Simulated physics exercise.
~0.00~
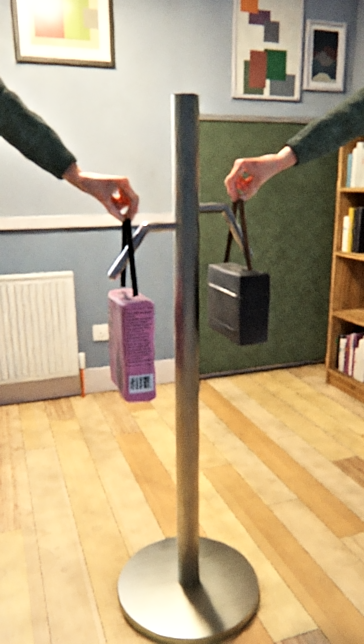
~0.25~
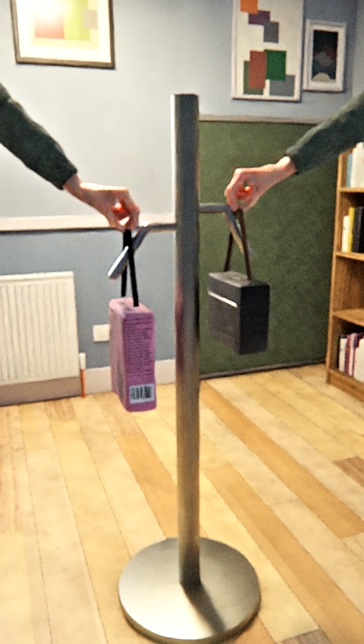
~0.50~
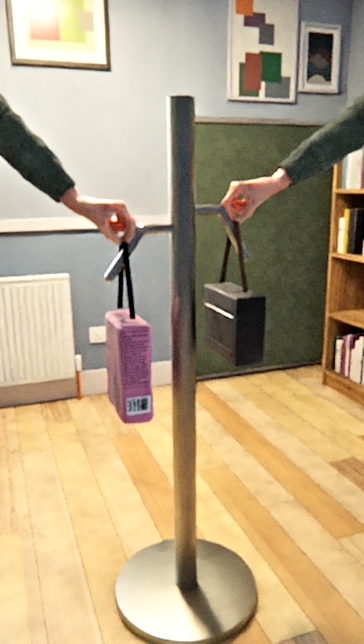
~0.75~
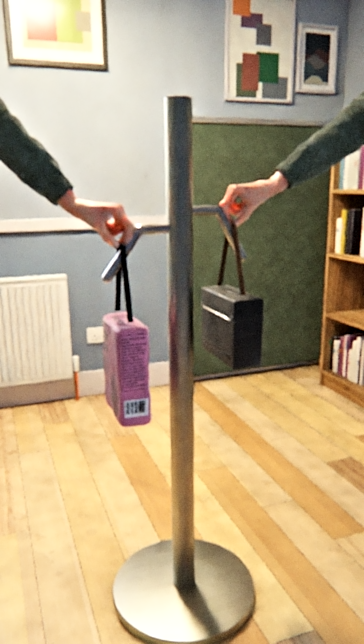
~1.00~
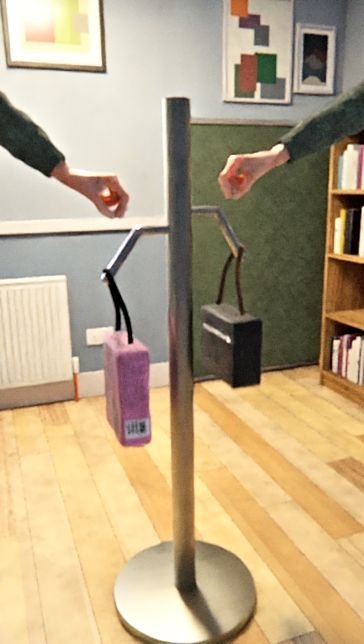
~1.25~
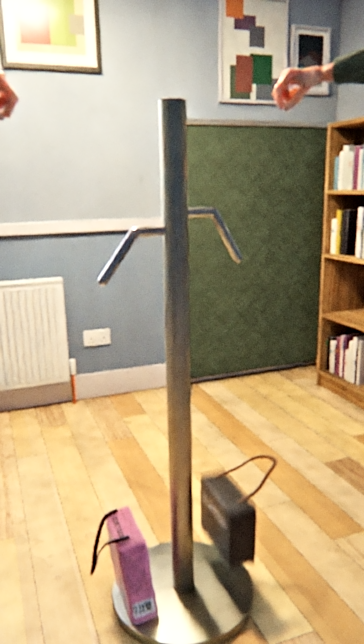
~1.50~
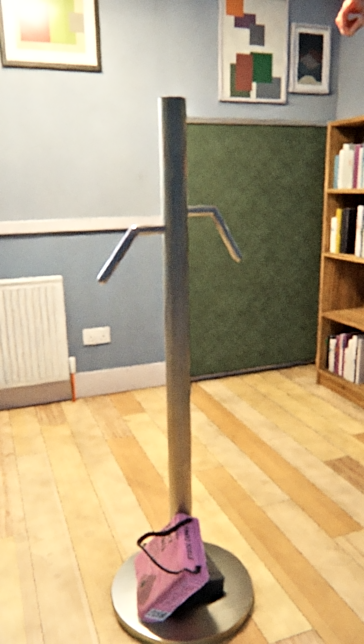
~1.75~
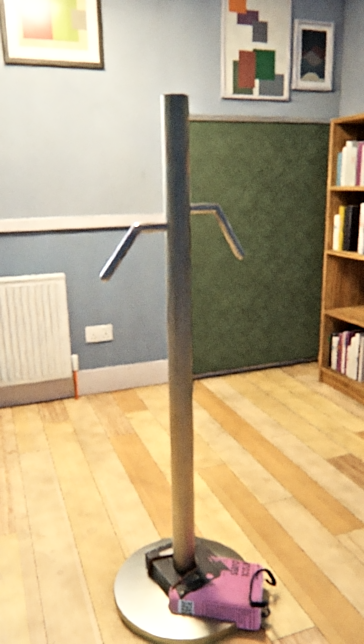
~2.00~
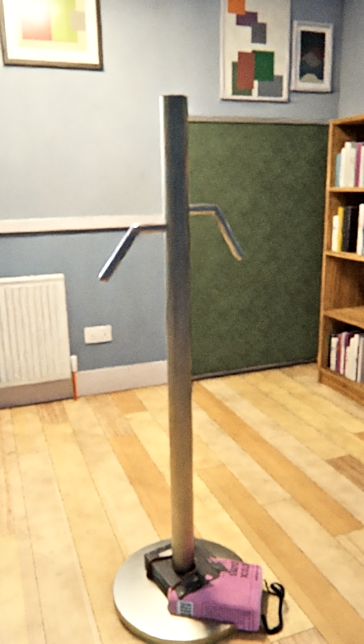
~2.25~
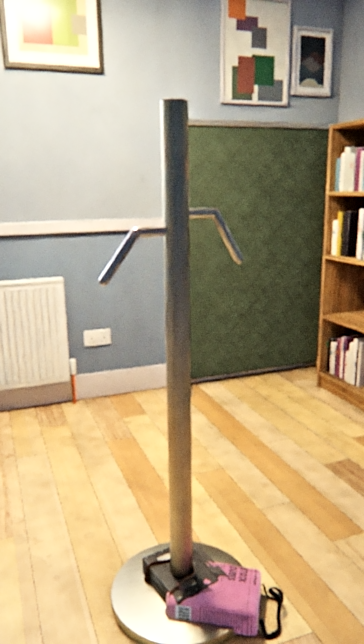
Two hands hanging a pink bag and a black case on a metal post's pegs, both dropping to its base once released.
